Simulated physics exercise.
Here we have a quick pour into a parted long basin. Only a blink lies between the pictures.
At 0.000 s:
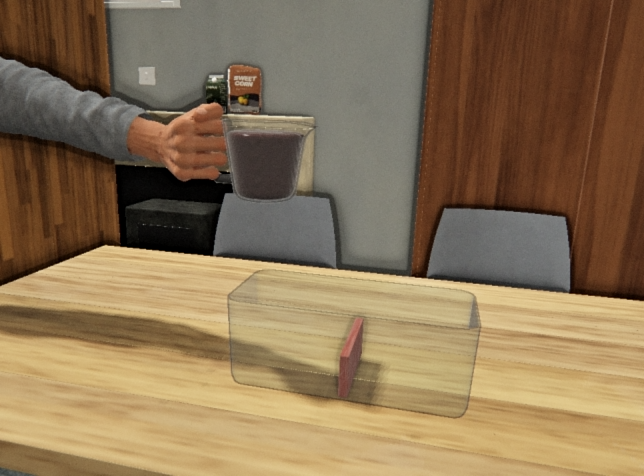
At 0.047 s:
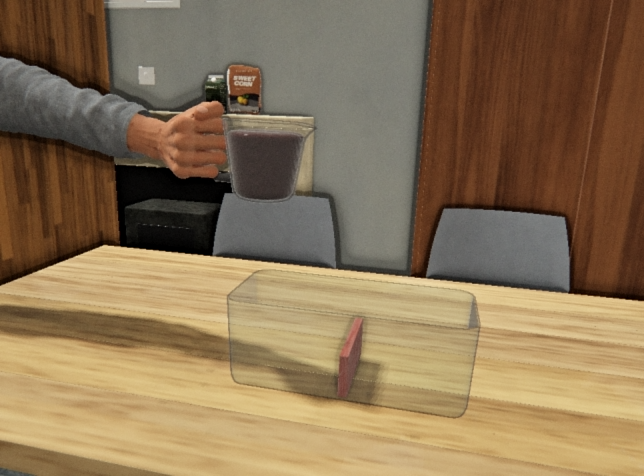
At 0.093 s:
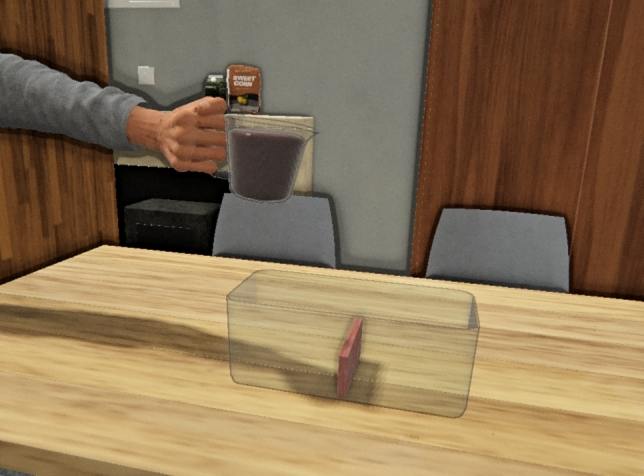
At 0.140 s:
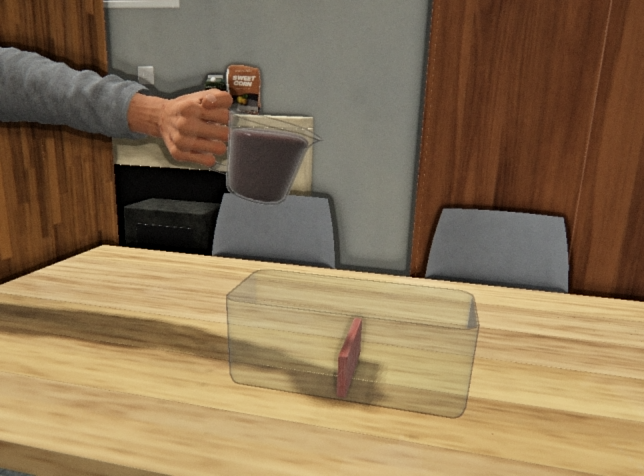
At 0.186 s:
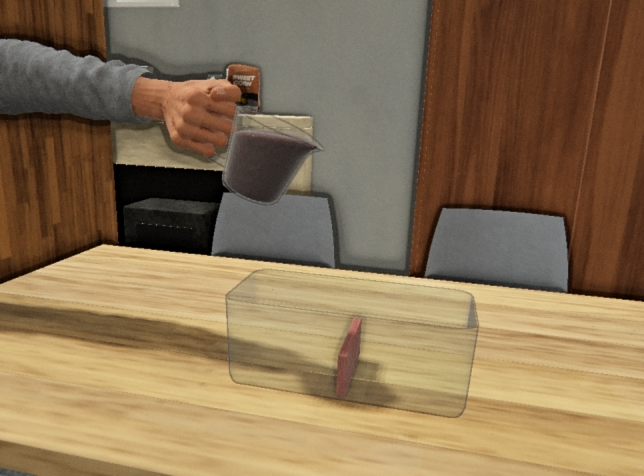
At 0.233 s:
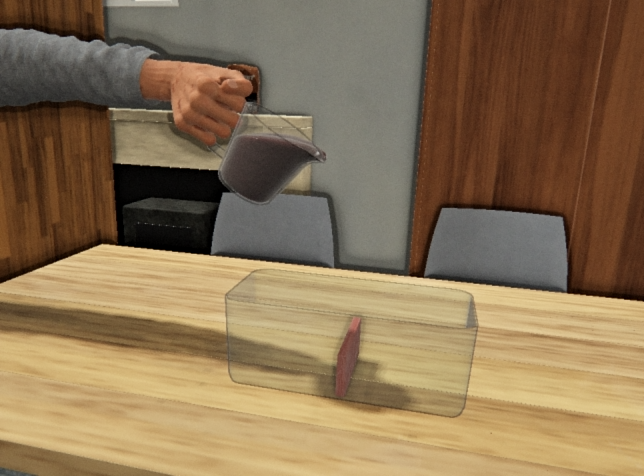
The clip shows a hand holding a clear jug of dark liquid above a transparent basin with a red divider on a wooden table, then tilting the jug to the right until the liquid reaches its lip.
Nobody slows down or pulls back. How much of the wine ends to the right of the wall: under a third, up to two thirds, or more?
The share right of the wall is from a third to two thirds.
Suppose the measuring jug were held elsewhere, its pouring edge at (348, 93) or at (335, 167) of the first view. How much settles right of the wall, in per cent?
The first gives 90 %, the second 60 %.
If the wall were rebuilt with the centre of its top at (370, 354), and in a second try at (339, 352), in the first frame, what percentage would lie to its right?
The first gives 20 %, the second 80 %.
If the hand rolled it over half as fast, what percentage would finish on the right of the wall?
Close to 65 per cent.
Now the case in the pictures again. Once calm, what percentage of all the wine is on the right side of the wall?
Some 45 per cent.
A moment on, the measuring jug is tipped on its side and 41 per cent is still to pour, 1 is left of the wall and 21 right of it.
Next, the measuring jug is tipped right over and 5 per cent is still to pour, 39 is left of the wall and 42 right of it.
Then the measuring jug is tipped right over and 0 per cent is still to pour, 55 is left of the wall and 42 right of it.
Later the measuring jug is tipped right over and 0 per cent is still to pour, 55 is left of the wall and 43 right of it.
In the end 55 per cent lies left of the wall, 43 right of it and 2 outside.
